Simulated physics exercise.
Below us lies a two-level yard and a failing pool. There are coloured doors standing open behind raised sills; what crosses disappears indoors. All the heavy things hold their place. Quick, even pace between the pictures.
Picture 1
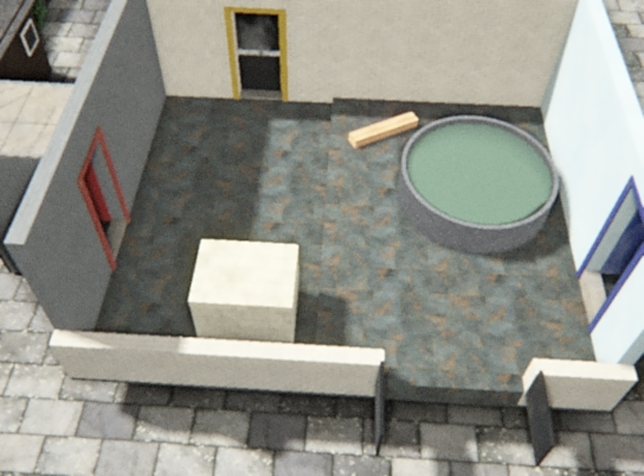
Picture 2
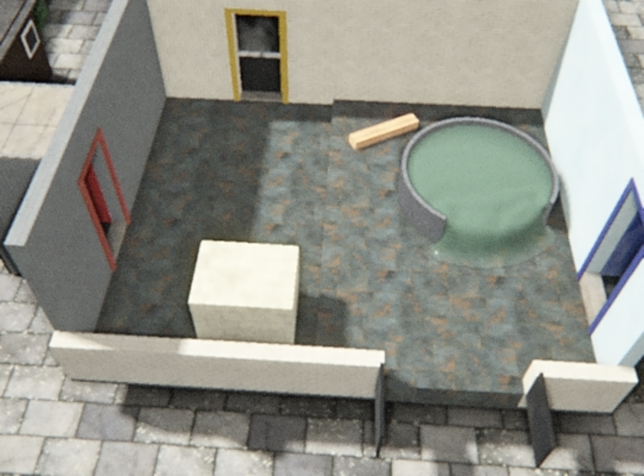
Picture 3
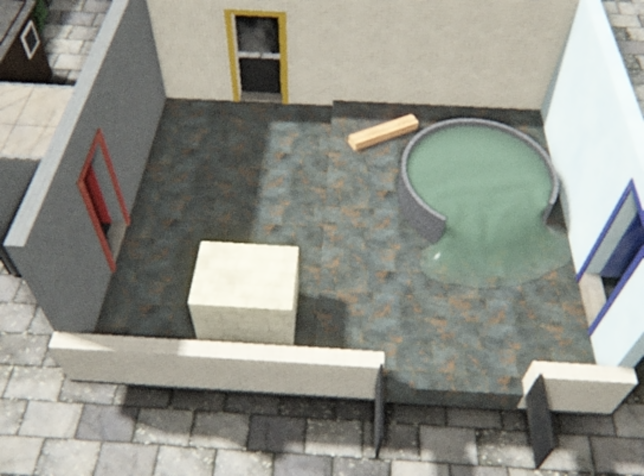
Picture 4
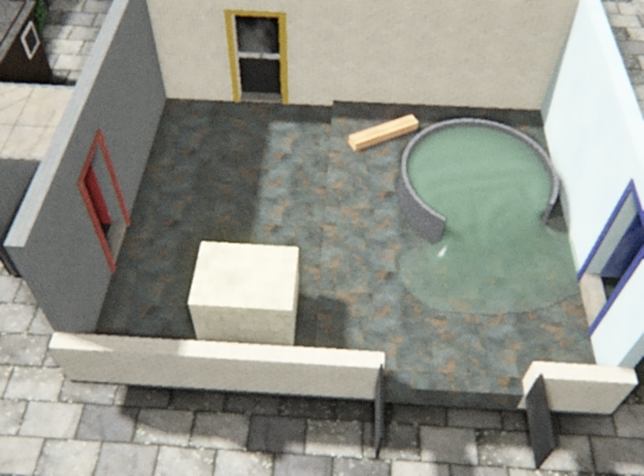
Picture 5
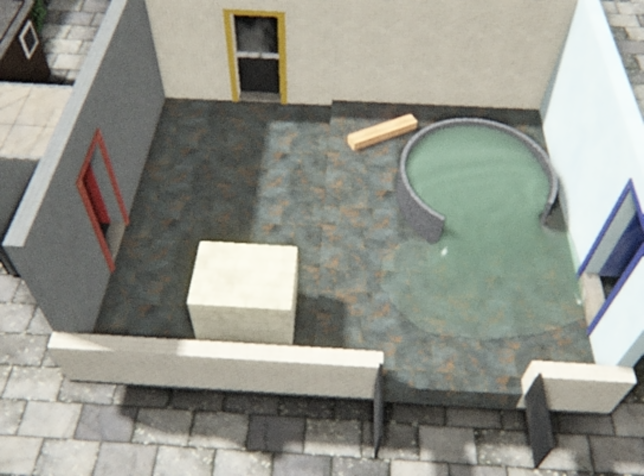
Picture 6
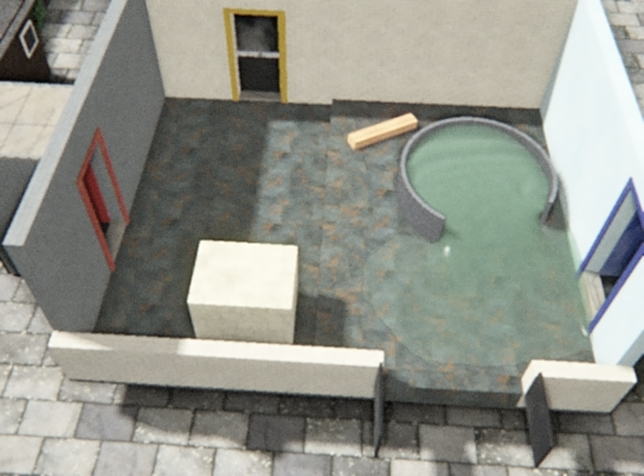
Green water pours from a gap in the round pool and spreads across the yard.
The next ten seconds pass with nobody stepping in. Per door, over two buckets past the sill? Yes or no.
Red door no, yellow door no, blue door no.
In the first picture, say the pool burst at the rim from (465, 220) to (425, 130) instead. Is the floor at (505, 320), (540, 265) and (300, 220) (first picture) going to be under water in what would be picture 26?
Respectively: Parched, parched and drenched.
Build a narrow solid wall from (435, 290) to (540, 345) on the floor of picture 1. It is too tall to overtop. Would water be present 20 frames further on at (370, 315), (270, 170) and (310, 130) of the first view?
Submerged, spared, then spared.
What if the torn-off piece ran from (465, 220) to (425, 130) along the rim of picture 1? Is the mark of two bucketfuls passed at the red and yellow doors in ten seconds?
The red door tops the mark and the yellow door tops the mark.
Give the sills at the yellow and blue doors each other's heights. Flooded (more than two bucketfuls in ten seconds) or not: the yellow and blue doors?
In short: The yellow door holds; the blue door lets more in.
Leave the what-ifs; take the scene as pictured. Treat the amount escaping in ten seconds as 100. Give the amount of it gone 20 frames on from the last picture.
Near 55 in a hundred.
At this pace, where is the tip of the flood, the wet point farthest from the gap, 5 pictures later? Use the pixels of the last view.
I'd say around (323, 367).
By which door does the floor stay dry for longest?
The yellow-painted one.
A moment on, water covers 25 % of the floor; the red door not reached, the yellow door not reached, the blue door wet at the sill, nothing in.
Next, water covers 25 % of the floor; the red door not reached, the yellow door not reached, the blue door wet at the sill, nothing in.
Then, water covers 30 % of the floor; the red door not reached, the yellow door not reached, the blue door under two buckets in.
Later, water covers 50 % of the floor; the red door wet at the sill, nothing in, the yellow door not reached, the blue door under two buckets in.
In the end, water covers 85 % of the floor; the red door wet at the sill, nothing in, the yellow door wet at the sill, nothing in, the blue door under two buckets in.
